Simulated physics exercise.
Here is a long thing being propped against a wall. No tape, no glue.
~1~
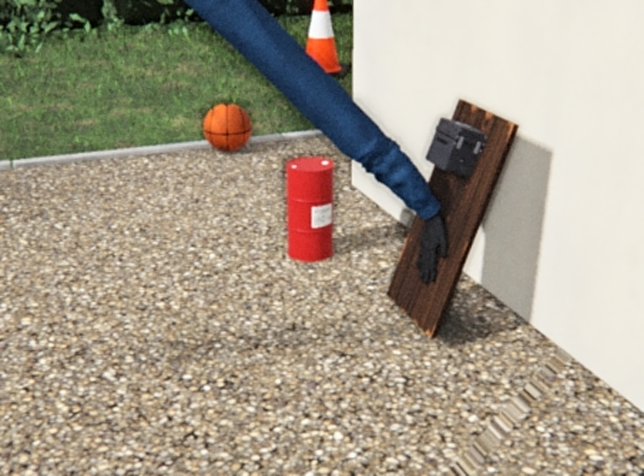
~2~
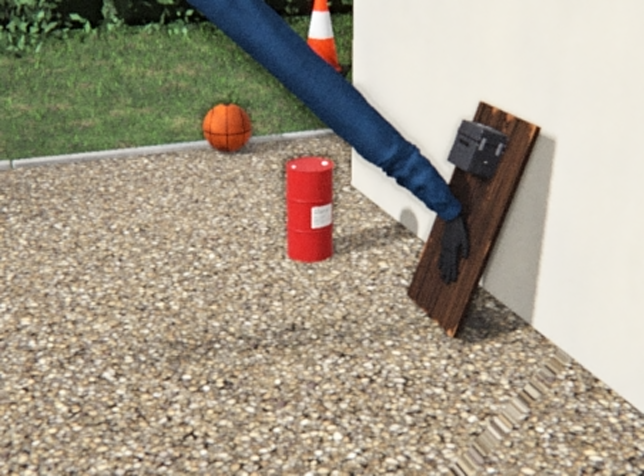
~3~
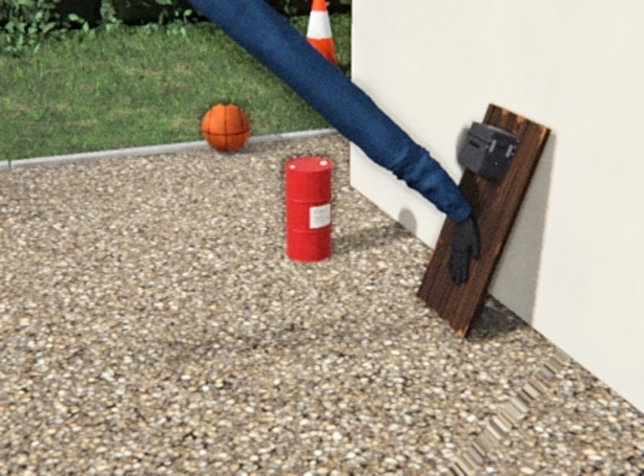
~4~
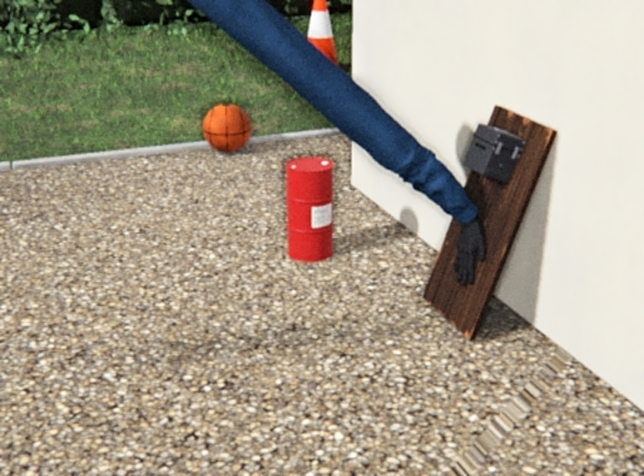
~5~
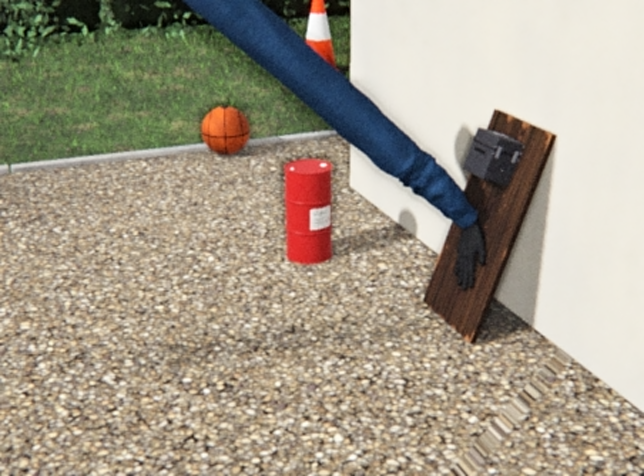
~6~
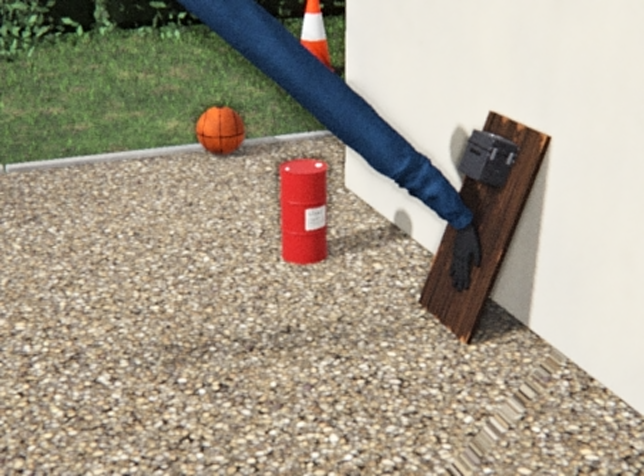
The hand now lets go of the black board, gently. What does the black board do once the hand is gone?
The board holds.
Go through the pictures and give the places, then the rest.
Not yet at the wall; black board (448, 216); red canister (310, 209), in the first picture.
Not yet at the wall; black board (469, 217); red canister (310, 210), in the second picture.
Not yet at the wall; black board (479, 218); red canister (309, 210), in the third picture.
Not yet at the wall; black board (485, 220); red canister (310, 210), in the fourth picture.
Leant on the wall, still held; black board (485, 224); red canister (309, 212), in the fifth picture.
Leant on the wall, still held; black board (480, 226); red canister (304, 212), in the sixth picture.
Then, 0.20 s later than the last frame, all is still.
Then, 0.70 s later than the last frame, black board resting near (480, 226).
When it is over, both as before. End places, in pixels of the last picture, black board near (480, 226). The board remains leaning.
